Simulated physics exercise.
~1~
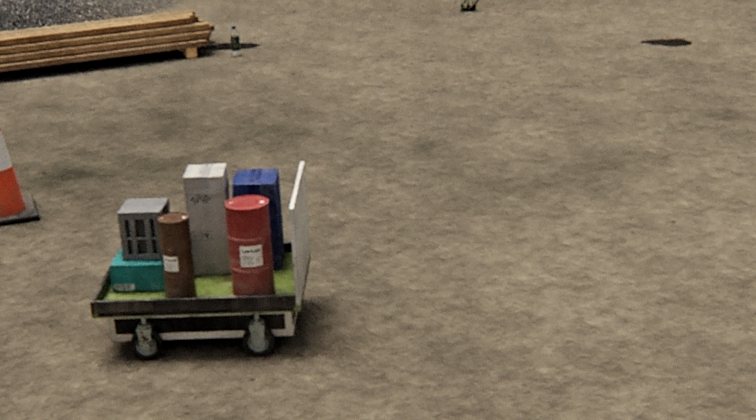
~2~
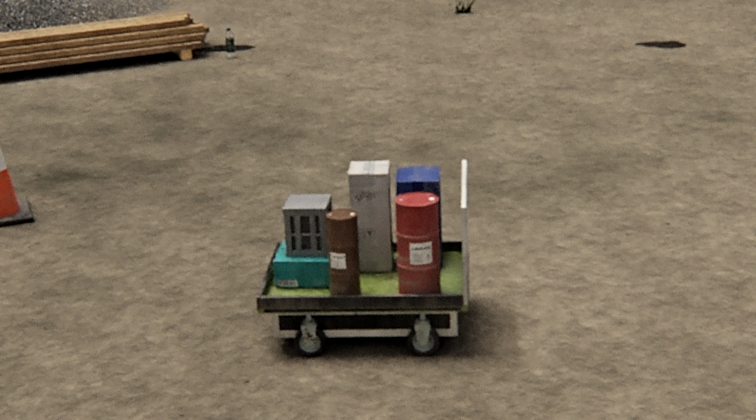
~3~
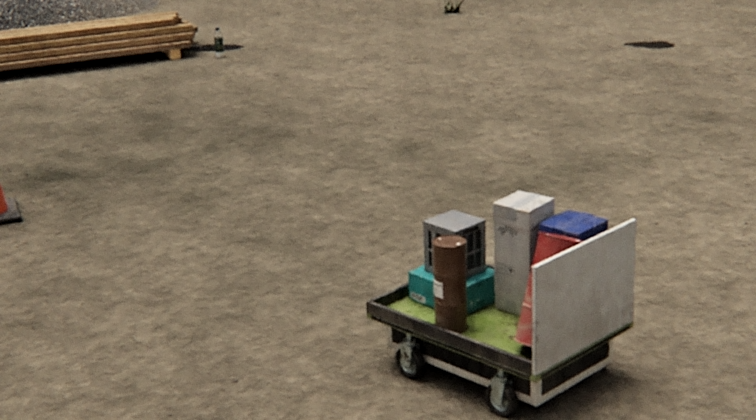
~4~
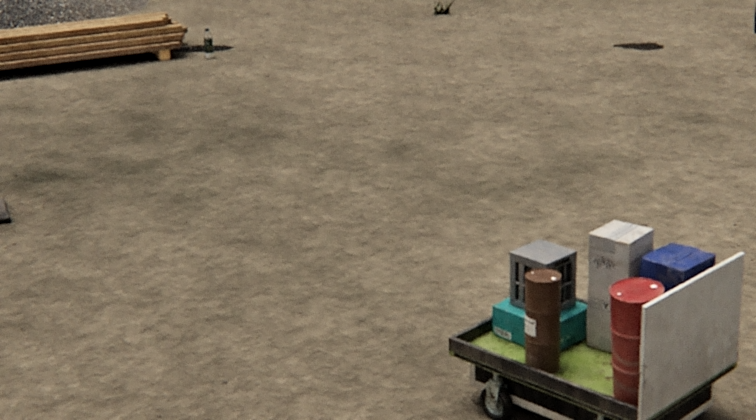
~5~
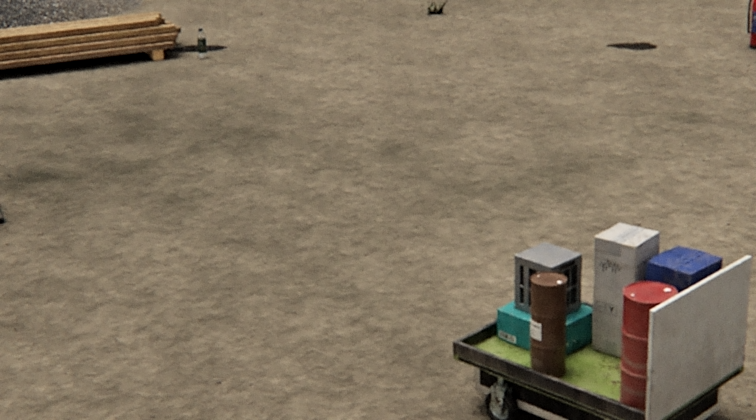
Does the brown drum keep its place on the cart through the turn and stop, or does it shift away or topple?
The brown drum keeps its place, still standing upright in front of the grey crate and turquoise box at the end.
Loaded flatbed cart rolling right across bare ground, turning toward the viewer as its red drum leans, then settles upright.
